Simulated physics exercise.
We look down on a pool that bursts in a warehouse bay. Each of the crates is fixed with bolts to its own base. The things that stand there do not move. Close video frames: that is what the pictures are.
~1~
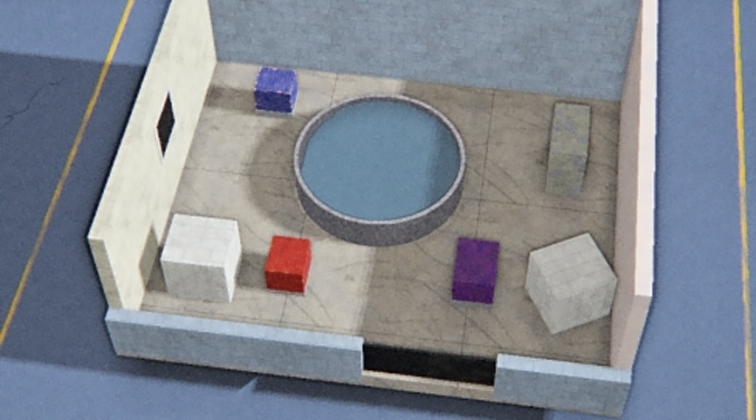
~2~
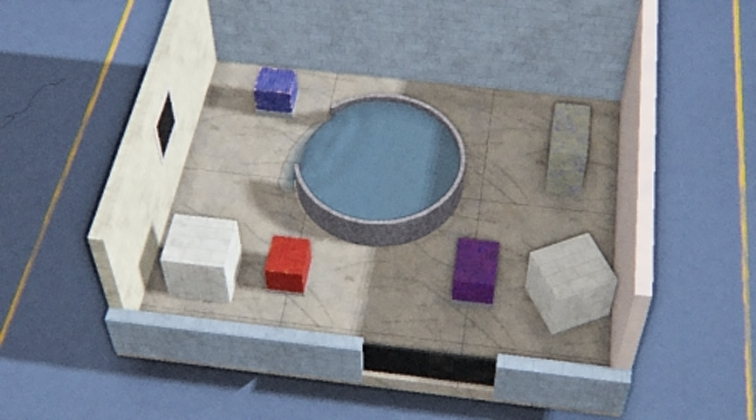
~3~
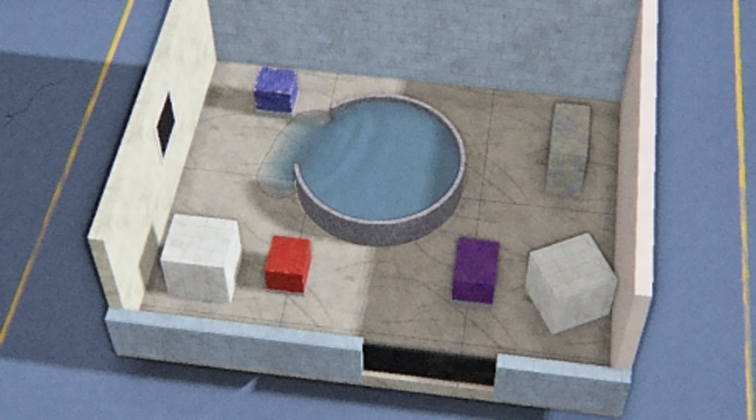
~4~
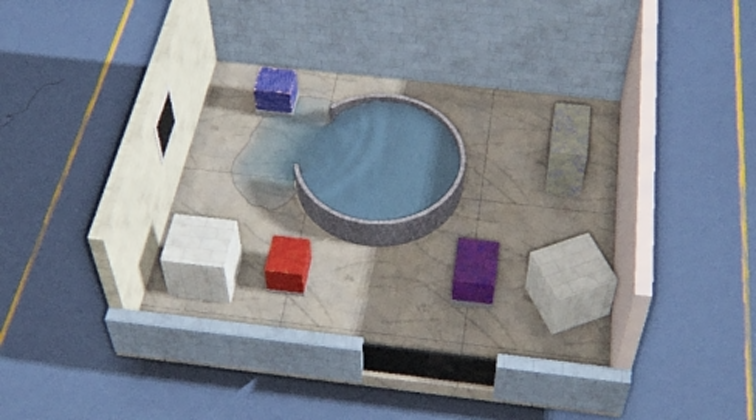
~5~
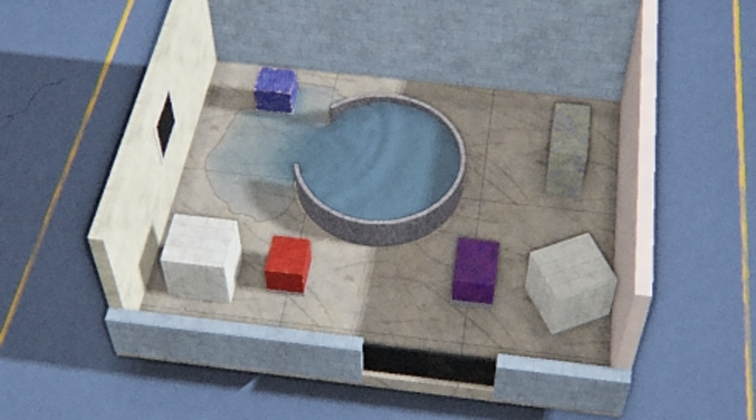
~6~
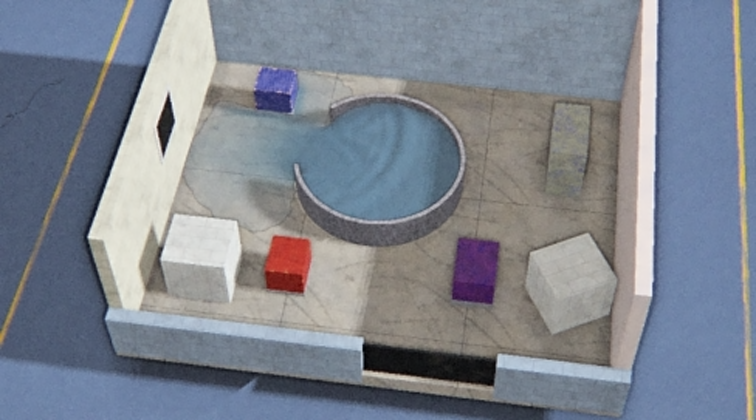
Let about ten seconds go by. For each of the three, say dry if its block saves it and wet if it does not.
Red crate: Wet; blue crate: Wet; purple crate: Dry.
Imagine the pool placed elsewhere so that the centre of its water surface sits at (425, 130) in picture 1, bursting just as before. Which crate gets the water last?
Answer: The one in purple.
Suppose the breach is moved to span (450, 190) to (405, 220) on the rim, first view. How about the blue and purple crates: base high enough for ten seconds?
My reading: Blue crate stays untouched, purple crate gets drenched.
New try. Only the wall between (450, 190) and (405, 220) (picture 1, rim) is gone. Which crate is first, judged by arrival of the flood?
Answer: The one in purple.
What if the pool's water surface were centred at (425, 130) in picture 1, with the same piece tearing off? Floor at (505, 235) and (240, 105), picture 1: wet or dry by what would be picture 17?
The first spot is not reached, while the second is wetted.
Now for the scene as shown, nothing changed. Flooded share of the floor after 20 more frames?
It works out to about 40 in a hundred.
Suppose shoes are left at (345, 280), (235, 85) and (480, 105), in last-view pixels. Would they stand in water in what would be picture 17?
First spared, second inundated, third spared.
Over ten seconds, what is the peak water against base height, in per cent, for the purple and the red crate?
Roughly 70 percent, then 150 percent.
A moment on, water covers 20 % of the floor; the red crate not reached, the blue crate water round its plinth, the purple crate not reached.
Next, water covers 25 % of the floor; the red crate not reached, the blue crate water round its plinth, the purple crate not reached.
Then, water covers 40 % of the floor; the red crate water round its plinth, the blue crate water round its plinth, the purple crate not reached.
Later, water covers 80 % of the floor; the red crate water round its plinth, the blue crate water round its plinth, the purple crate water round its plinth.
In the end, water covers 100 % of the floor; the red crate was topped, the blue crate was topped, the purple crate stayed above the water.
